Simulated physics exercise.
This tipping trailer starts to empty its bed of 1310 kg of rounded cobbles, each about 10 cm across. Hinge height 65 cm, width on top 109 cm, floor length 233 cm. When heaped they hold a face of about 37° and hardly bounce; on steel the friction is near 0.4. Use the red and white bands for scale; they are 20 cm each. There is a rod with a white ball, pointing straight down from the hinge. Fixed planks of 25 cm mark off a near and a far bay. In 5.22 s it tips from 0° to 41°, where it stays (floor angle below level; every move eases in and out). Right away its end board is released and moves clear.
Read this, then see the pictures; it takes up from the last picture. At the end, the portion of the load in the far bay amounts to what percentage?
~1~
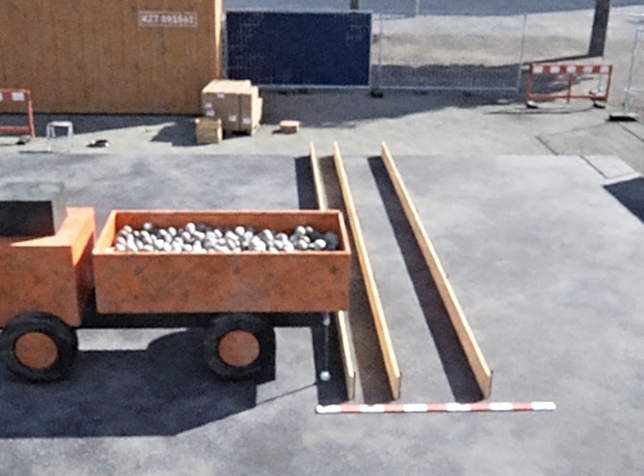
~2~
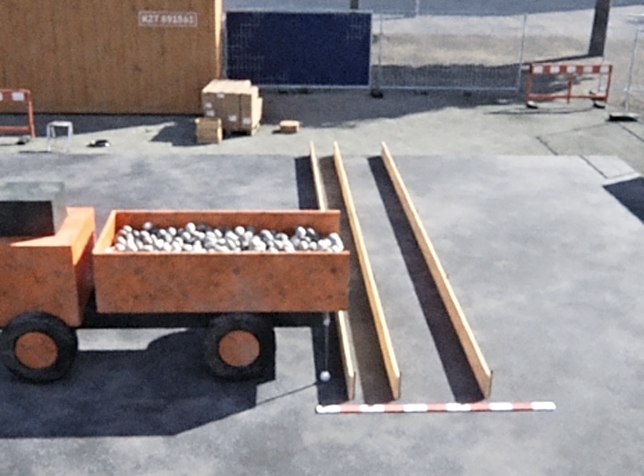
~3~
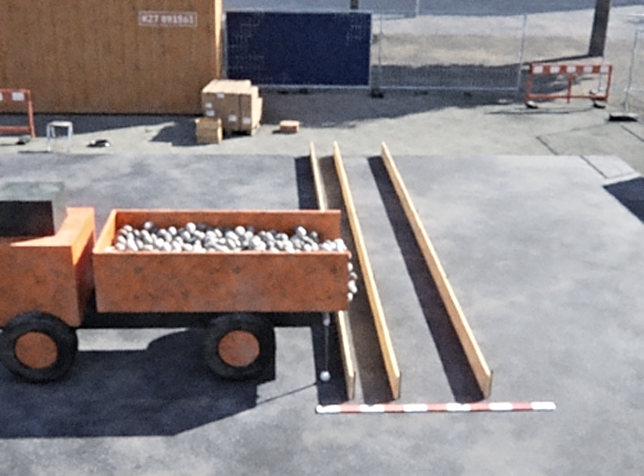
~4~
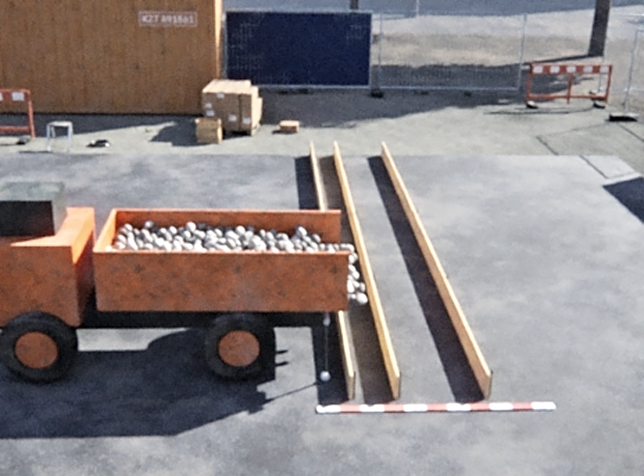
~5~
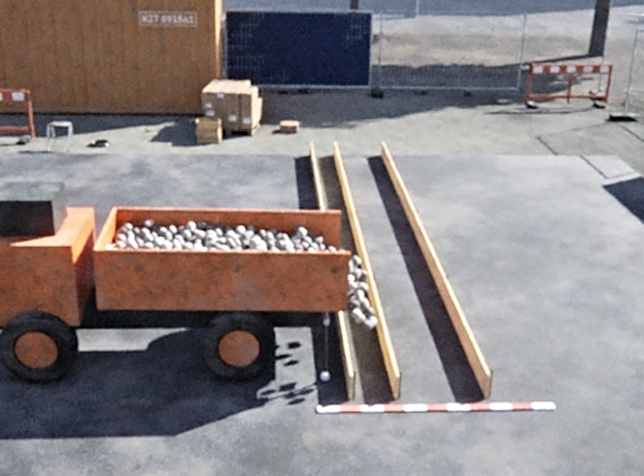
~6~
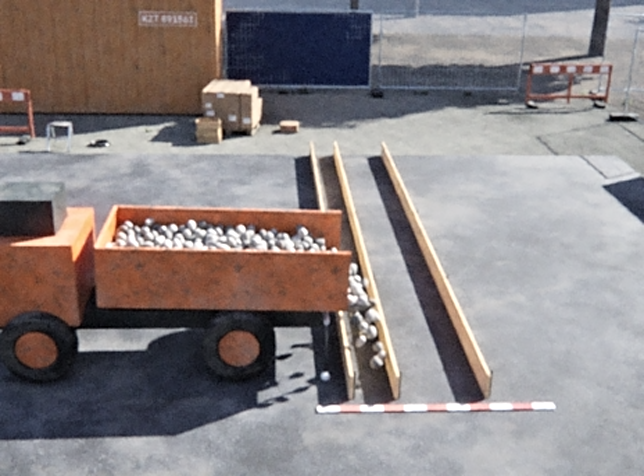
It amounts to roughly 55 per cent.
A little later the floor is at 35°; 36 % in the bed, 1 % short of the bays, 39 % in the near bay, 24 % in the far bay; the foremost stones are at (465, 355).
Then the floor is at 41°; 0 % in the bed, 6 % short of the bays, 38 % in the near bay, 55 % in the far bay, 1 % past the last board; the foremost stones are at (471, 326).
Later still the floor is at 41°; 0 % in the bed, 7 % short of the bays, 36 % in the near bay, 55 % in the far bay, 1 % past the last board; the foremost stones are at (472, 328).
In the end the floor is at 41°; 0 % in the bed, 8 % short of the bays, 36 % in the near bay, 55 % in the far bay, 1 % past the last board; the foremost stones are at (472, 328).
